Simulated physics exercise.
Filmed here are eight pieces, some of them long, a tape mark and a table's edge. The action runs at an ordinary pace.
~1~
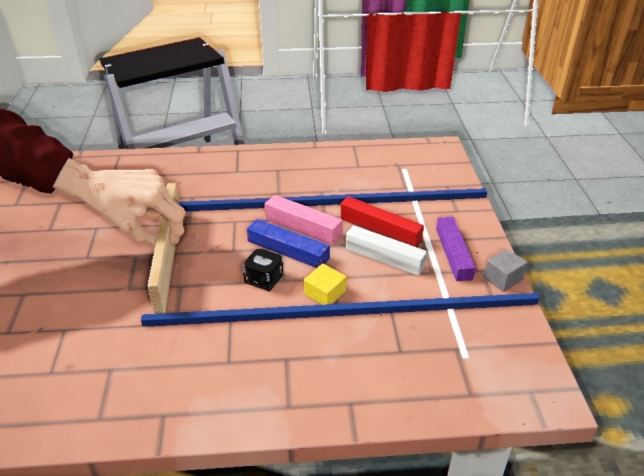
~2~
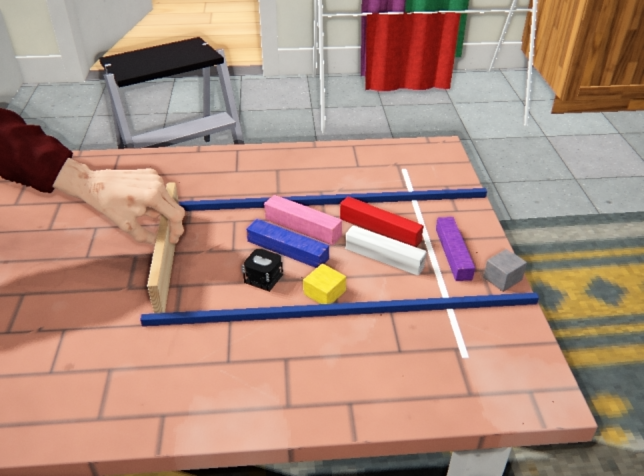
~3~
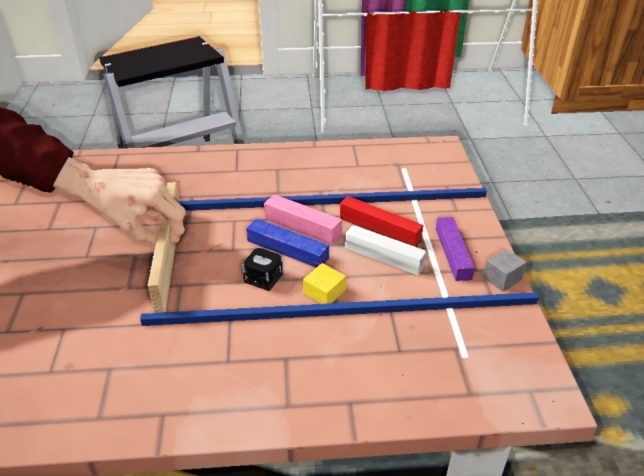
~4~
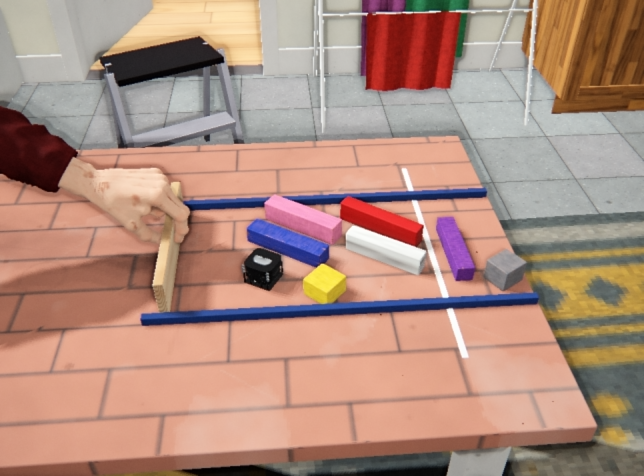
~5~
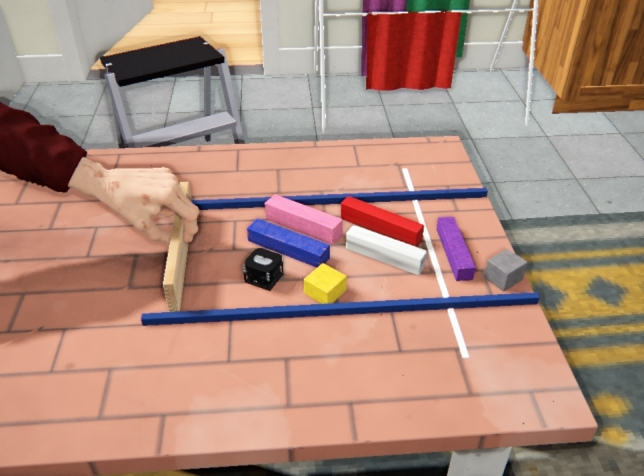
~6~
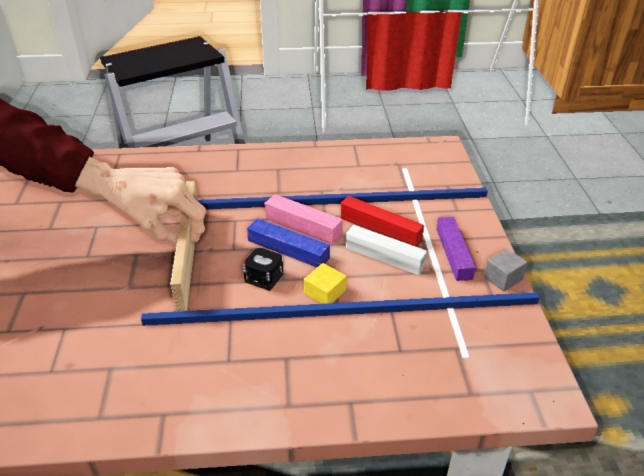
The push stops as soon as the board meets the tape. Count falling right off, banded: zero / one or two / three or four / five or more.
The board is going to sweep off no more than two, but at least one.
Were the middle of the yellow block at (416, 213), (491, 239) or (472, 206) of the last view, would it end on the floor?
Result per try, in order: Not toppled; toppled; not toppled.
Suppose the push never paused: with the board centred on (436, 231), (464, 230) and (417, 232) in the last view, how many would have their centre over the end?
Respectively 2, 4 and 1.
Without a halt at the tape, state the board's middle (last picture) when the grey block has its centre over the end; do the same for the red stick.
With the grey block it sits around (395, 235), with the red stick around (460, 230).
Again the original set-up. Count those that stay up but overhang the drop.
That would be 1.
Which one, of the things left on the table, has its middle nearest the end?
Looking at the middles, it's the white stick.
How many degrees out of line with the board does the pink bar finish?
It sits some 30° out of line.
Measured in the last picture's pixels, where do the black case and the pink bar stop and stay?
They end up close to (452, 257) and (451, 214).
Soon after, none off yet; grey block at rest near (506, 270); purple bar at rest near (455, 247); red stick at rest near (381, 221).
After that, none off yet; grey block at rest near (506, 270); purple bar at rest near (455, 247); red stick moving near (388, 218).
And then, none off yet; grey block displaced about its own width near (531, 270); purple bar displaced a little near (489, 244); red stick displaced about its own width near (439, 215).
In the end, the number that fall off is one or two; gone, purple bar and grey block.
